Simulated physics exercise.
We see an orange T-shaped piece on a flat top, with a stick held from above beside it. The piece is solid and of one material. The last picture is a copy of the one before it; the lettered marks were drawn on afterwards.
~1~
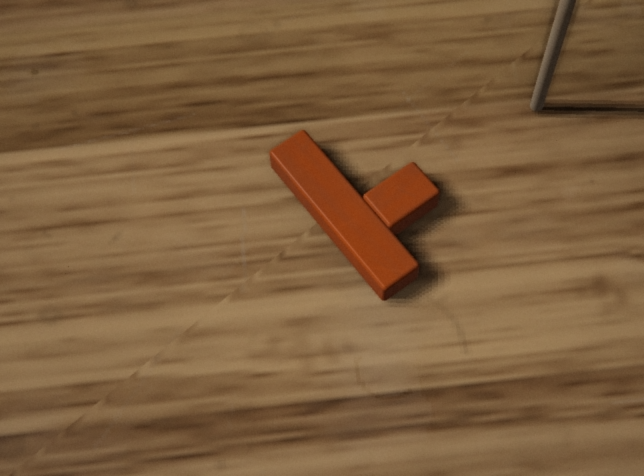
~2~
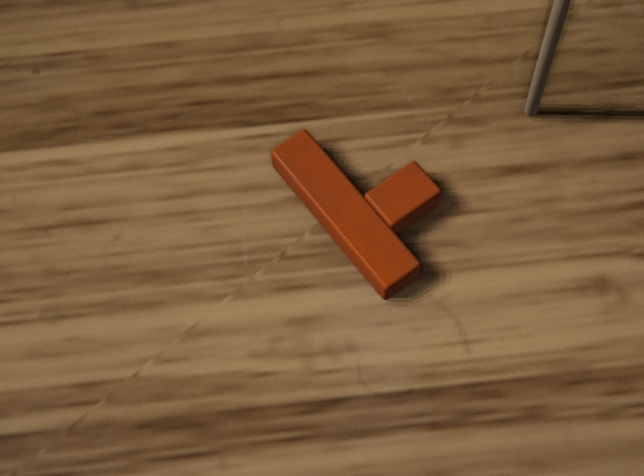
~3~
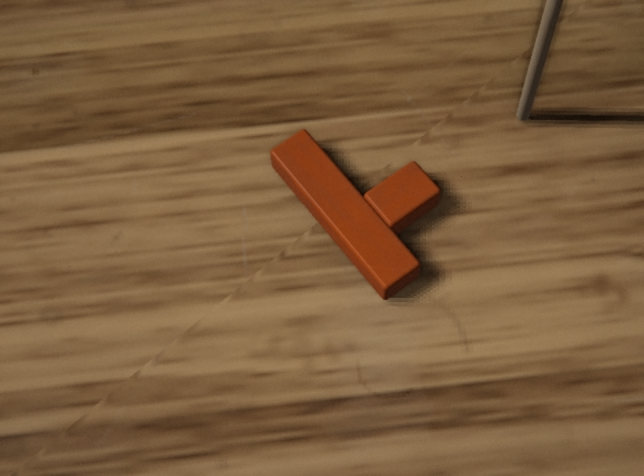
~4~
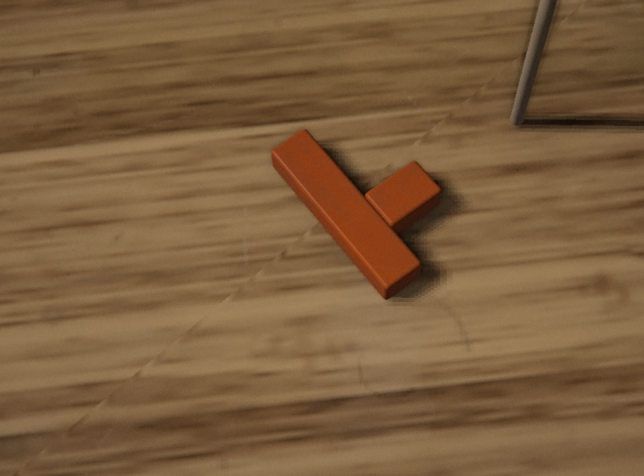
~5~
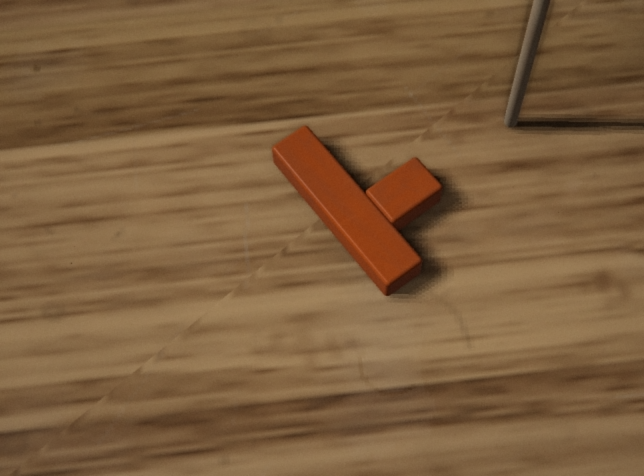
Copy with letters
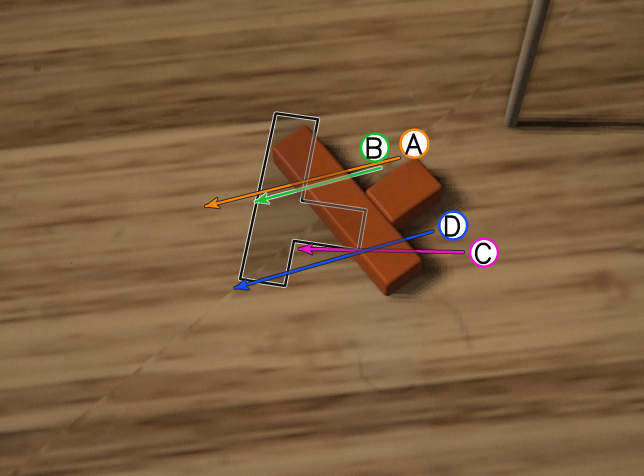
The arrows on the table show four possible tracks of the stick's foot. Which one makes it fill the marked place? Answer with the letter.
C is the one.
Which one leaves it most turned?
Stroke D.
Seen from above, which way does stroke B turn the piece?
On that stroke, anticlockwise.
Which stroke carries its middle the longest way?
Stroke D.
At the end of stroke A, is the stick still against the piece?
No.
On the marked copy, A from (399, 158) to (206, 206); B from (381, 168) to (255, 202); C from (463, 252) to (300, 249); D from (433, 231) to (235, 288).
Taking C. A third of the way, foot of the stick (404, 252), piece (342, 203).
Two thirds of the way, foot of the stick (344, 250), piece (305, 194).
When it is over, foot of the stick (300, 250), piece (278, 183); it fills the outline.
As for the rest, A leaves the piece out of the outline, at (318, 232); B leaves the piece out of the outline, at (317, 232); D leaves the piece out of the outline, at (258, 197).
